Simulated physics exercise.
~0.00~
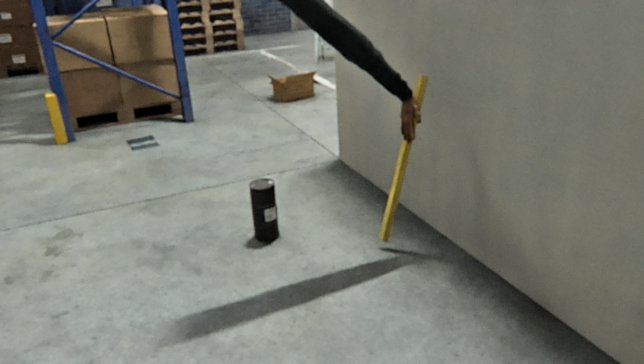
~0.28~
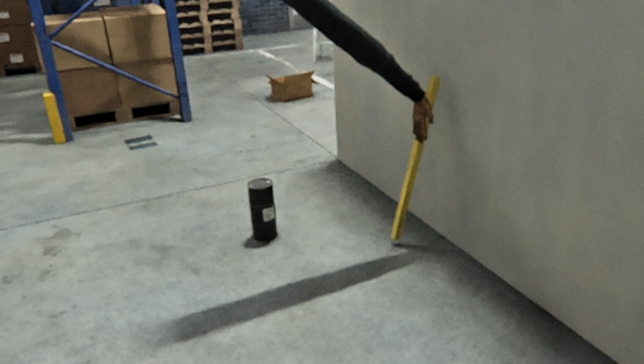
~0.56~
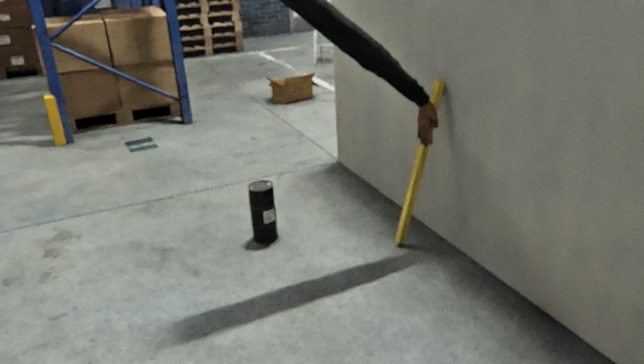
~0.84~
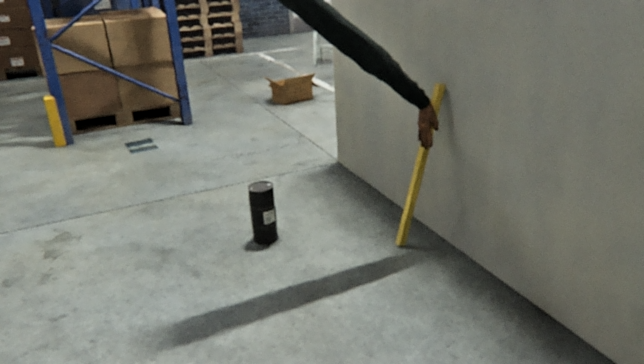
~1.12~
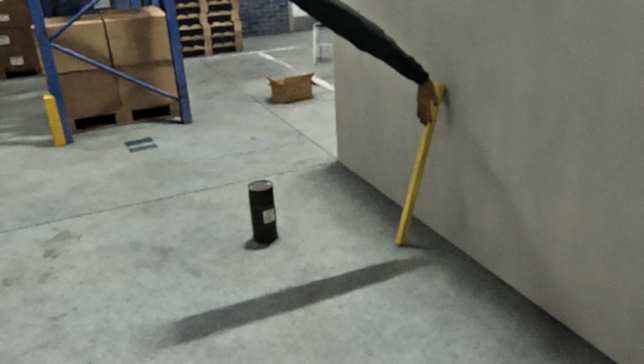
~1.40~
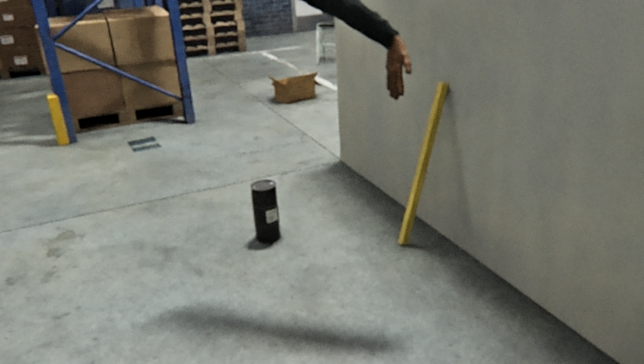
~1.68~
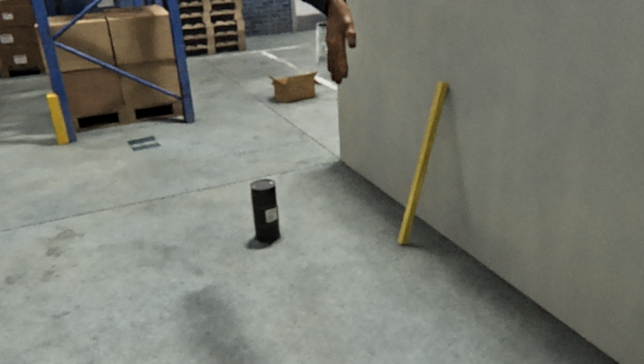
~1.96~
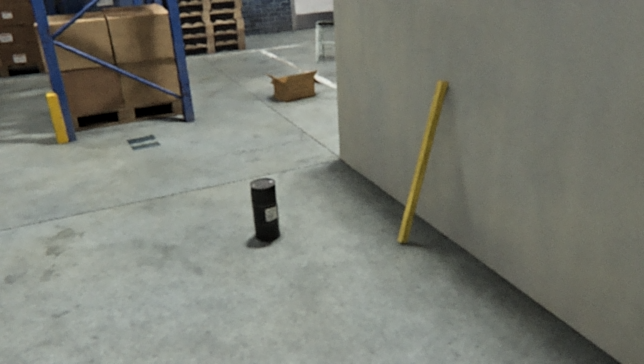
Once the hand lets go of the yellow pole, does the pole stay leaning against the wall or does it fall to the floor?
The yellow pole stays leaning against the wall after the hand lets go and withdraws.
